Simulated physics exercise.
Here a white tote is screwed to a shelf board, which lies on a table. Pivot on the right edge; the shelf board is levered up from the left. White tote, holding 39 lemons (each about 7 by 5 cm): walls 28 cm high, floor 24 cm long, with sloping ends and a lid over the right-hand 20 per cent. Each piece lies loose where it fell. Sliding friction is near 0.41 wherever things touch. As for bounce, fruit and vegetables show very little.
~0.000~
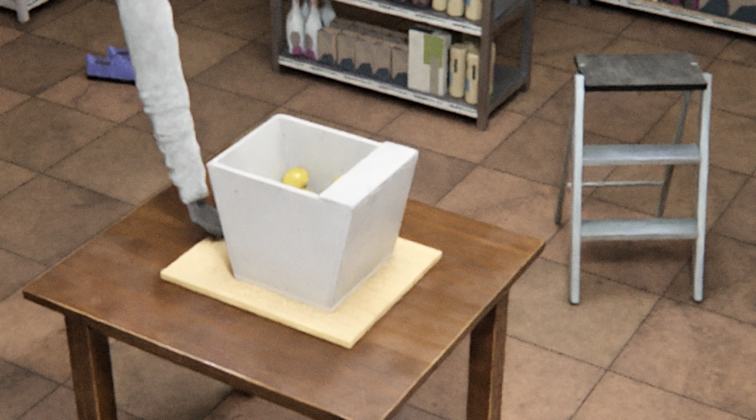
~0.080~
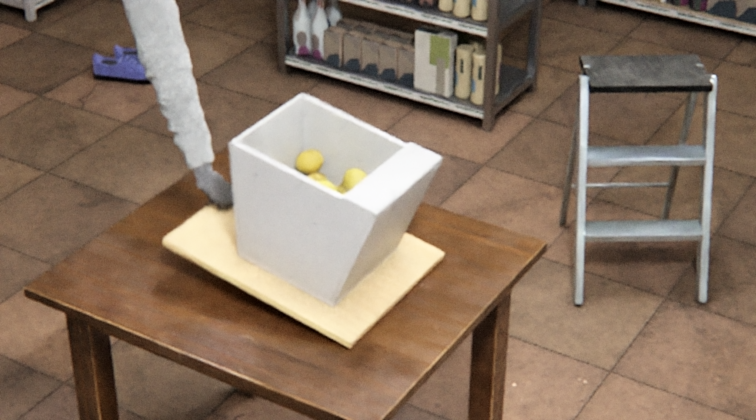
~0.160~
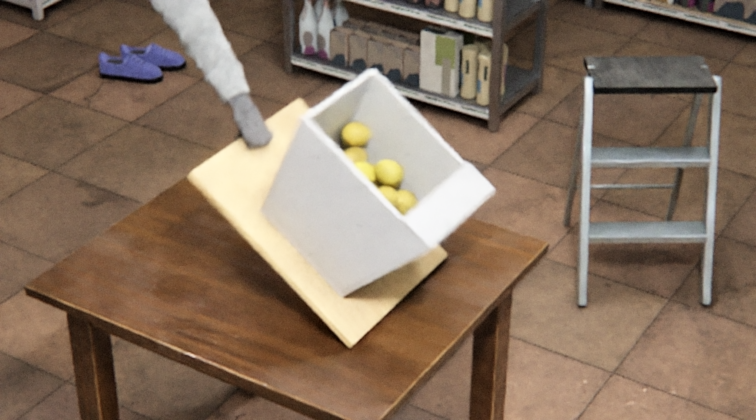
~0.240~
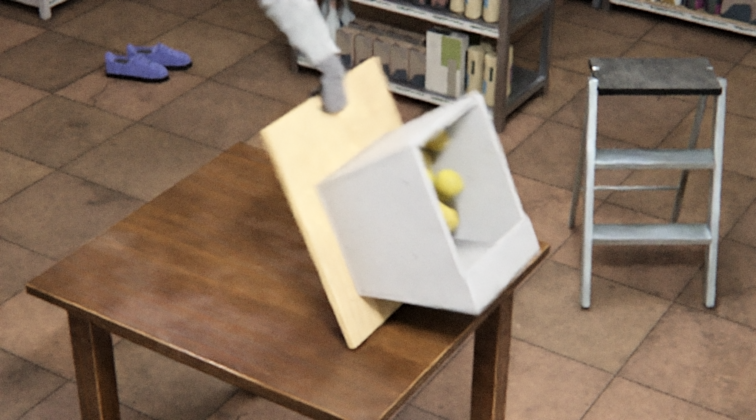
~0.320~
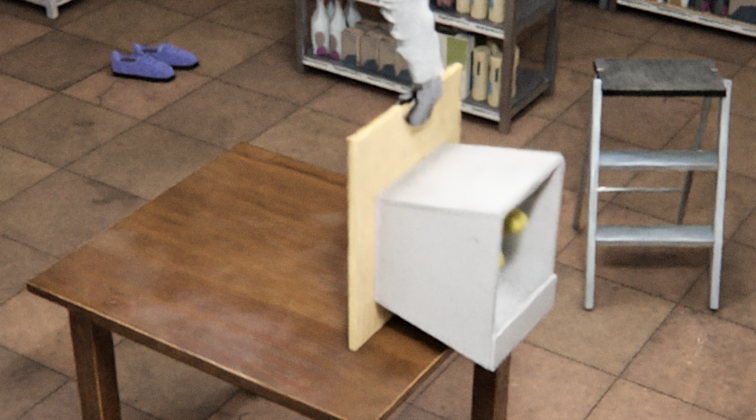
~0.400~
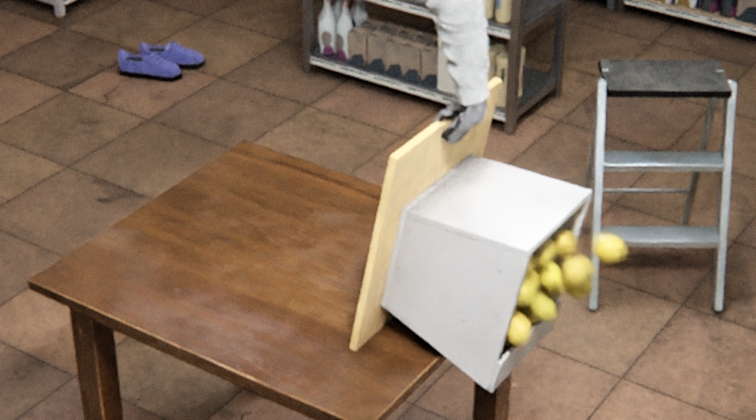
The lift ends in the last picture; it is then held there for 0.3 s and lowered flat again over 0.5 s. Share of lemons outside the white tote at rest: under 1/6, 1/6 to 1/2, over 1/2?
I expect the loss to be bigger than half.
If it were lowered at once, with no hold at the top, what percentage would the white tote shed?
White tote 70%.
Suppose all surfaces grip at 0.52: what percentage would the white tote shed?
Then the white tote sheds 70 per cent of its load.
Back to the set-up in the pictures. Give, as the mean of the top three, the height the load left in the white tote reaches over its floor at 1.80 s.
It stands close to 9 cm high.
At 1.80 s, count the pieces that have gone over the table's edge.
I'd estimate some 30 at that moment.
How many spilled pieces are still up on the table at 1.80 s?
About 0.
After 0.62 s, tilt 101°; the white tote is down by 25 of 39.
After 0.90 s, tilt 65°; the white tote is down by 28 of 39.
After 1.30 s, tilt 0°; the white tote is down by 28 of 39.
Final count (at 1.80 s), the white tote is down by 28 of 39. Asked share, 28 of 39, 72 per cent.
